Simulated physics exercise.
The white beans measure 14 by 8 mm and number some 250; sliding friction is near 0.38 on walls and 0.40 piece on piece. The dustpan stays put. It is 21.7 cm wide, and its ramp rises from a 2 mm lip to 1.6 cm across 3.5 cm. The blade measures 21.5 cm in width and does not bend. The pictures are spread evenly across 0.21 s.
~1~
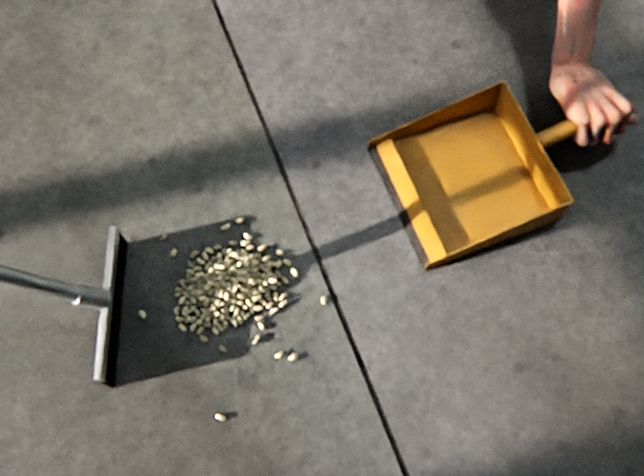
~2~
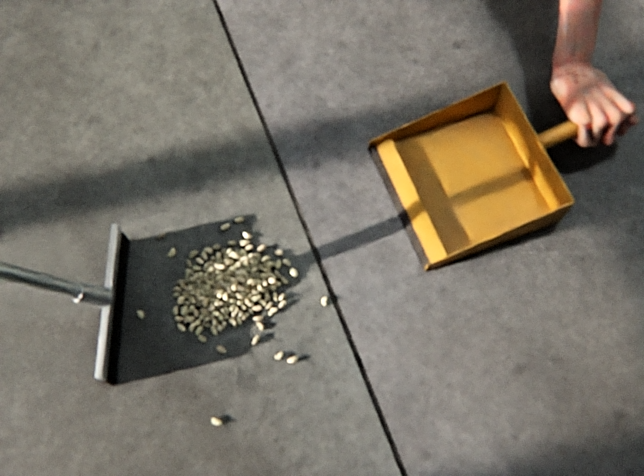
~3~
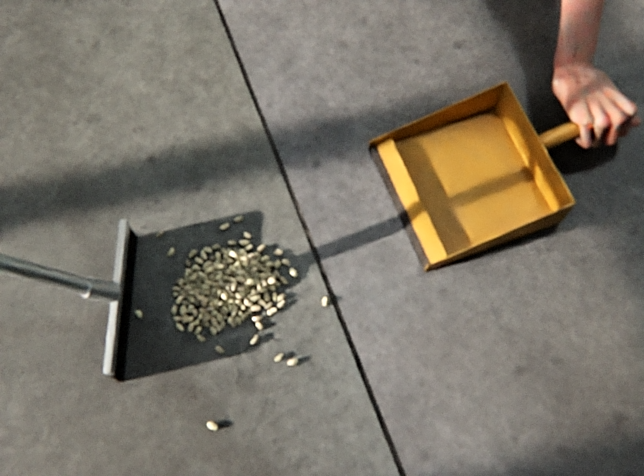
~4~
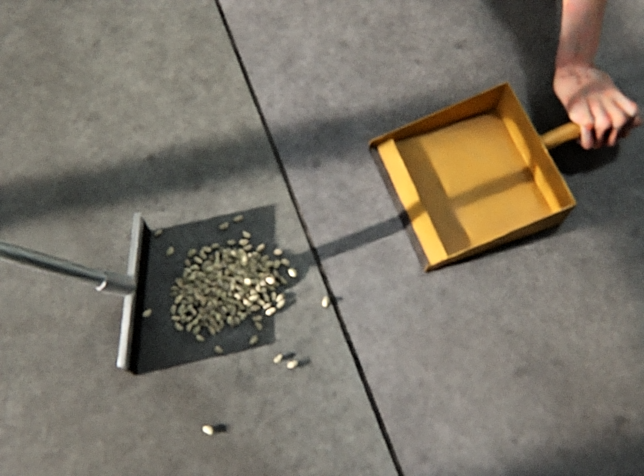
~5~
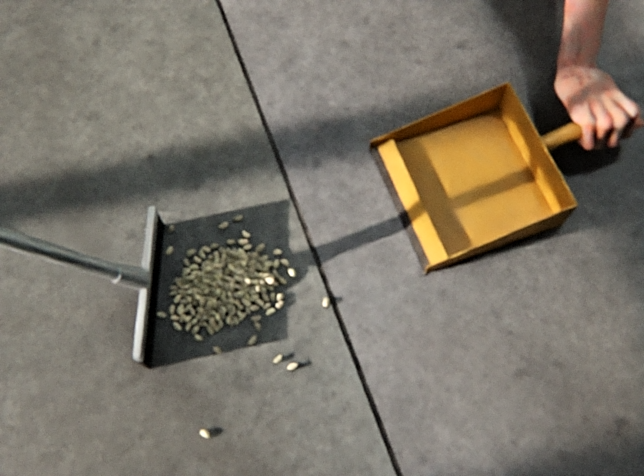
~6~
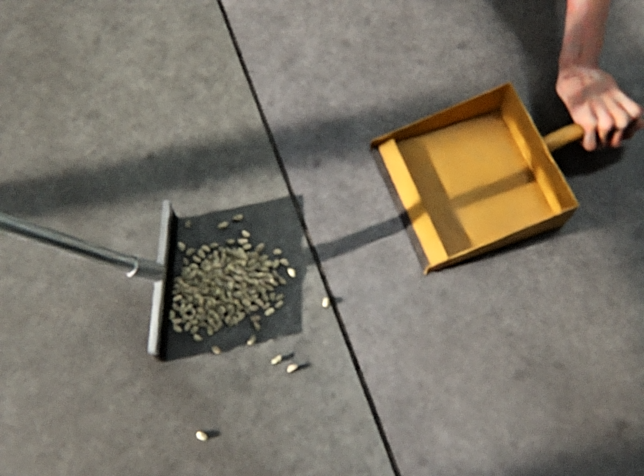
On a grey floor, a long-handled blade sliding right to the edge of a pale bean pile while a hand holds a yellow dustpan.
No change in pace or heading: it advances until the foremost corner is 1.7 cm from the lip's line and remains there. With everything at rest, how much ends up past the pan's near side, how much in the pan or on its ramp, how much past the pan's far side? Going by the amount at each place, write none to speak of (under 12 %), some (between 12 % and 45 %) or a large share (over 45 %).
Near side: Some, pan: None to speak of, far side: None to speak of.
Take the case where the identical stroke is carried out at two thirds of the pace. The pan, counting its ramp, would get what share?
In that case roughly 5 percent.
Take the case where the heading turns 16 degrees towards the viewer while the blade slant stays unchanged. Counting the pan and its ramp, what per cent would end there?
Around 15 %.
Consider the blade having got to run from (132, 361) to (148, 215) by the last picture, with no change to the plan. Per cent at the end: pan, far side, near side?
That ends as pan 5, far 0, and near 30.
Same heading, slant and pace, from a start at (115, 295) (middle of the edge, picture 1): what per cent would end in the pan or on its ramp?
Roughly 0 percent, ramp included.
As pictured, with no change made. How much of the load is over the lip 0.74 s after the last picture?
By that time, around 5 percent.
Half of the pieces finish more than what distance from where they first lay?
It works out to roughly 24 cm.
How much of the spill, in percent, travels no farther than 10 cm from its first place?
10 percent, roughly.
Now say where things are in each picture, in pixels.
In the first frame, blade from (100, 378) to (115, 232), moved 0.0 cm, 0 of the pieces shifted so far; middle of the pieces at (228, 285); pan at (472, 180).
In the second frame, blade from (102, 376) to (117, 230), moved 0.5 cm, 1 of the pieces shifted so far; middle of the pieces at (227, 285).
In the third frame, blade from (110, 372) to (126, 225), moved 1.8 cm, 4 of the pieces shifted so far; middle of the pieces at (227, 285).
In the fourth frame, blade from (124, 365) to (139, 219), moved 4.0 cm, 6 of the pieces shifted so far; middle of the pieces at (226, 285).
In the fifth frame, blade from (139, 358) to (154, 213), moved 6.3 cm, 6 of the pieces shifted so far; middle of the pieces at (225, 284).
In the sixth frame, blade from (154, 351) to (168, 206), moved 8.5 cm, 17 of the pieces shifted so far; middle of the pieces at (224, 284); pan at (476, 183).
Then, 0.26 s after the last picture, middle of the blade 21 cm from the lip; 0 % over the lip, far side 0 %, near side 15 %.
Then, 0.44 s after the last picture, middle of the blade 11 cm from the lip; 0 % over the lip, far side 0 %, near side 25 %.
Then, 0.74 s after the last picture, middle of the blade 5 cm from the lip; 5 % over the lip, far side 0 %, near side 30 %.
In the end, near side 30 %, pan 5 %, far side 0 %, in front of the lip or behind the blade 65 %.
